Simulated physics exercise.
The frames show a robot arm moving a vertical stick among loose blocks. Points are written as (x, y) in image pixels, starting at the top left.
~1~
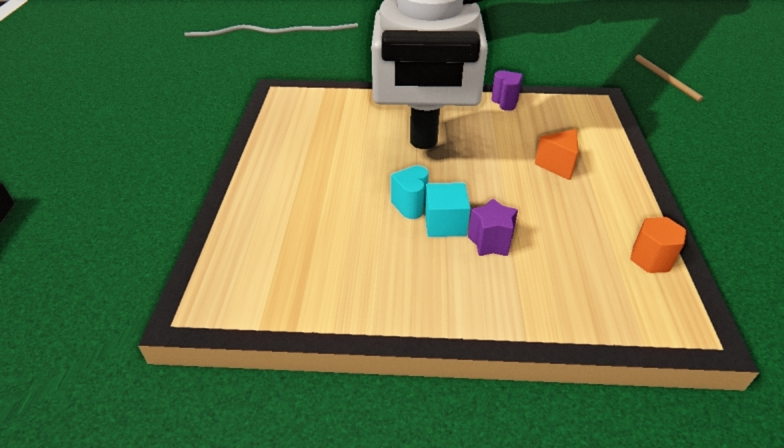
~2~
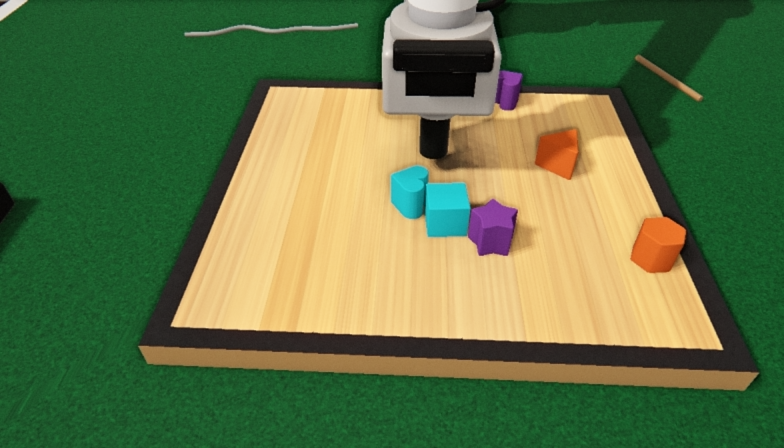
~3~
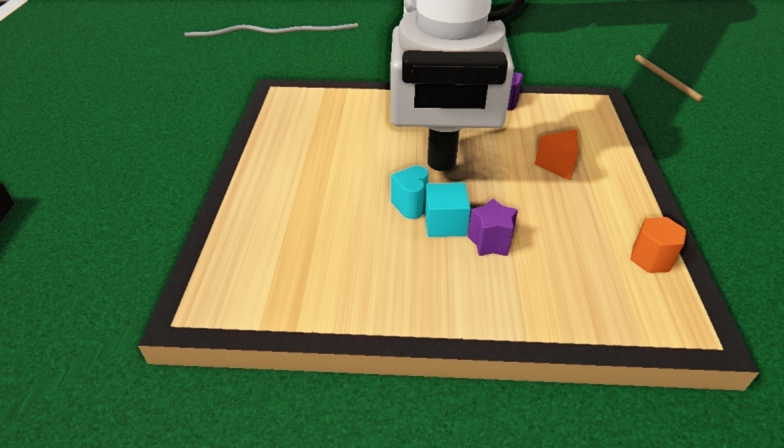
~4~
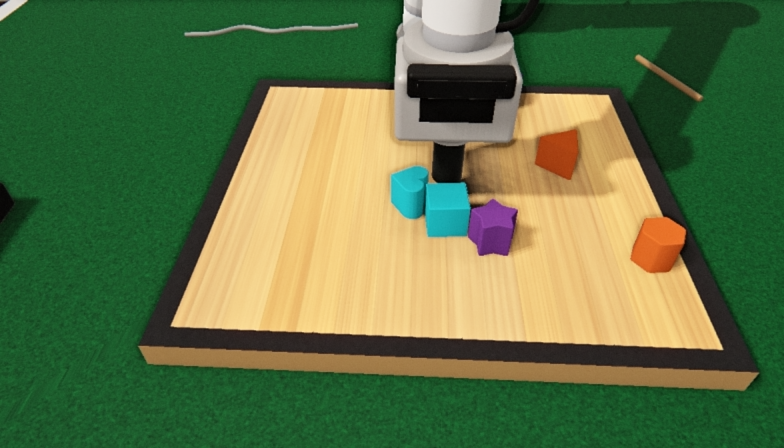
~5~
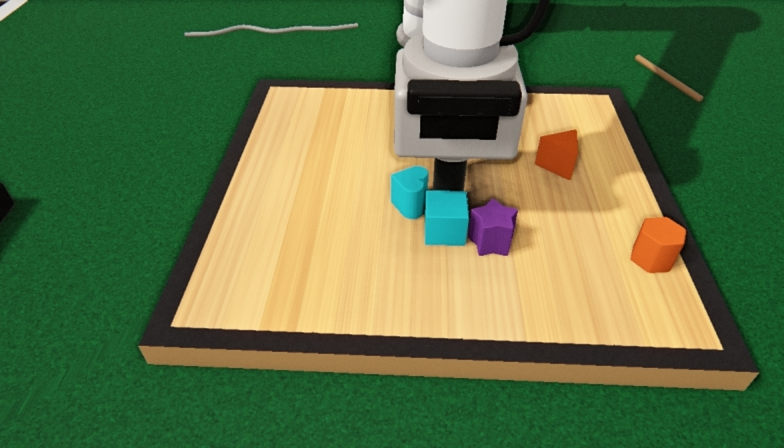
Robot arm lowering its black stick toward a turquoise square between a heart and purple star, then nudging the square slightly forward.
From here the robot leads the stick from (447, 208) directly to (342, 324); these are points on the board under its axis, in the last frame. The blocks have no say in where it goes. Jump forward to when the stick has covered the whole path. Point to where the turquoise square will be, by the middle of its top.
It will end up at (439, 243).
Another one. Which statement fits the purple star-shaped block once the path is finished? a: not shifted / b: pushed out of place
I'll go with a - not shifted.
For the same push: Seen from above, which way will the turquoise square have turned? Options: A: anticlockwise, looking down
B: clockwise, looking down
I choose A.
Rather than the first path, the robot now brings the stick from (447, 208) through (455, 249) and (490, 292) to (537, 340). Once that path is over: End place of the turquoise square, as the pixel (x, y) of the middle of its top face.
Expect it around (443, 261).
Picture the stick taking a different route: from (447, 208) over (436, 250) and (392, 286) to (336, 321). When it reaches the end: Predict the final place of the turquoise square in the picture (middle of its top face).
Top centre: (427, 278).
What follows on the original path. One third of the way, stick at (417, 226); turquoise square at (439, 237), turned 35° anticlockwise.
Two thirds of the way, stick at (381, 264); turquoise square at (439, 243), turned 55° anticlockwise.
At the end, stick at (340, 308); turquoise heart unmoved; turquoise square at (439, 243), turned 55° anticlockwise; purple star-shaped block unmoved.
